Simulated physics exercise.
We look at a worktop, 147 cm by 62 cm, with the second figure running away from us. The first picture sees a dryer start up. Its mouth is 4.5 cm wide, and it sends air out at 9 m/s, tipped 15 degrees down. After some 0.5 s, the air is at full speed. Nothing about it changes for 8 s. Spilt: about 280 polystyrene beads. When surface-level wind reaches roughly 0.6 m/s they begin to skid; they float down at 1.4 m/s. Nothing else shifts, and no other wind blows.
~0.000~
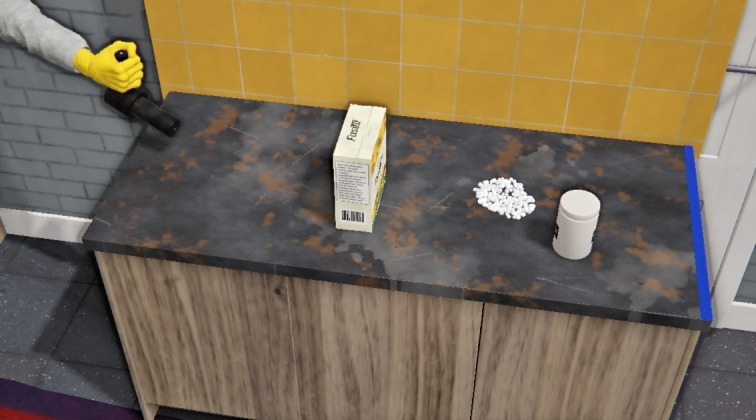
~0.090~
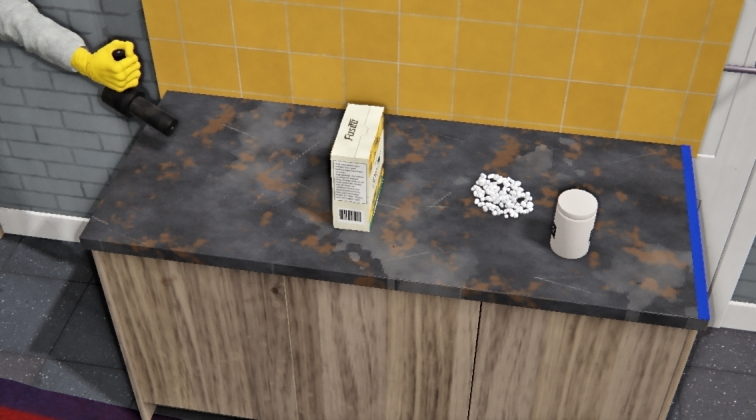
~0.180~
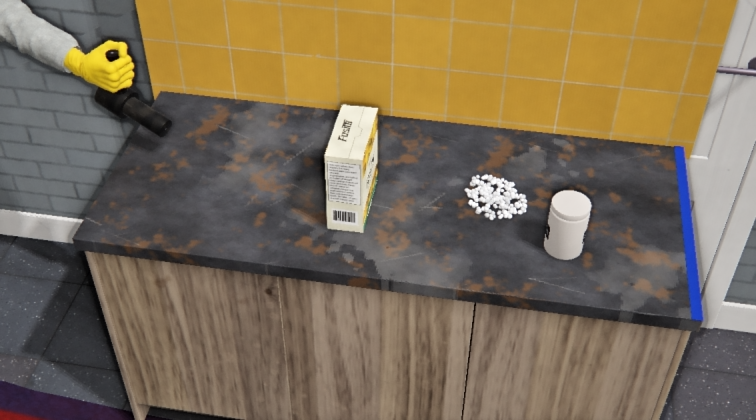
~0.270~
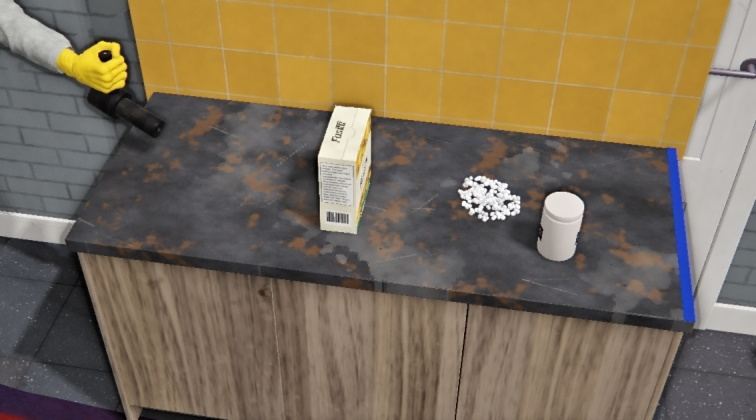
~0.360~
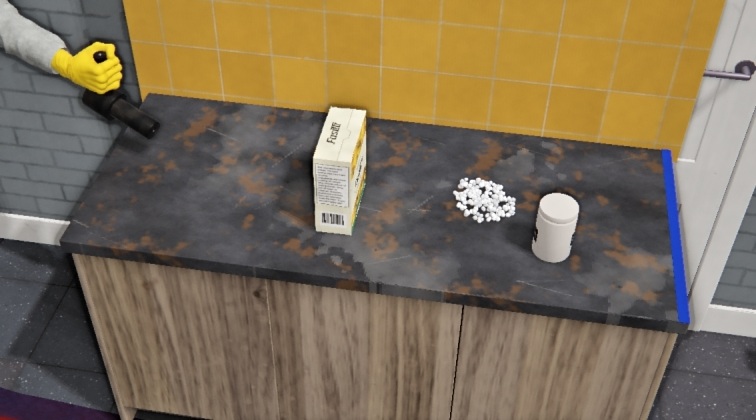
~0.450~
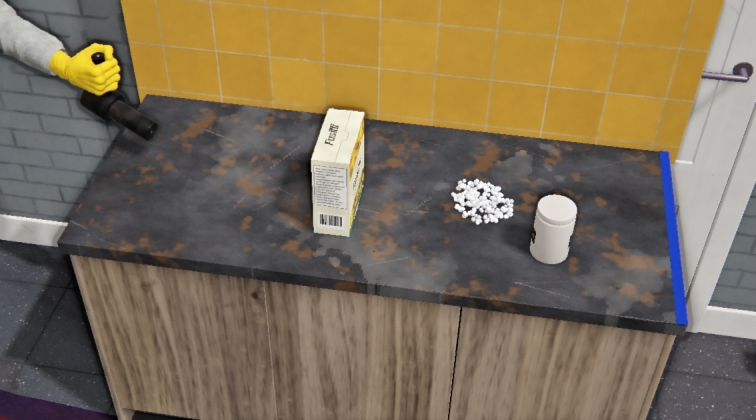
A yellow-gloved hand holds a dark dryer over a worktop while the white beads stay still.
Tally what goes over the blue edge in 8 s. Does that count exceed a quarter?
No.
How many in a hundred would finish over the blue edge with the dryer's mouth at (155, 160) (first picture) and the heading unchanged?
I'd put it at around 0 per cent.
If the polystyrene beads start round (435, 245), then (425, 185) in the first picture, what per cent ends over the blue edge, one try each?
About 0 and 0 in a hundred, in that order.
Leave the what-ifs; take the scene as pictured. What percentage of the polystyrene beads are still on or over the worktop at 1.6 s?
I'd say some 100 % at that moment.
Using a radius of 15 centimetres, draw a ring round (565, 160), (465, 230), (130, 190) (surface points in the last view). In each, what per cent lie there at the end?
0 %, 90 %, 0 %.
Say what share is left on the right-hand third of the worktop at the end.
It comes out near 60 in a hundred.
After 1.6 s the count stands so, 0 % are over the blue edge; the middle of those still in play is near (479, 201).
After 2.6 s the count stands so, 0 % are over the blue edge; the middle of those still in play is near (479, 201).
After 4.4 s the count stands so, 0 % are over the blue edge; the middle of those still in play is near (479, 201).
After 8.0 s, at the end, 0 % are over the blue edge; the middle of those still in play is near (479, 201).
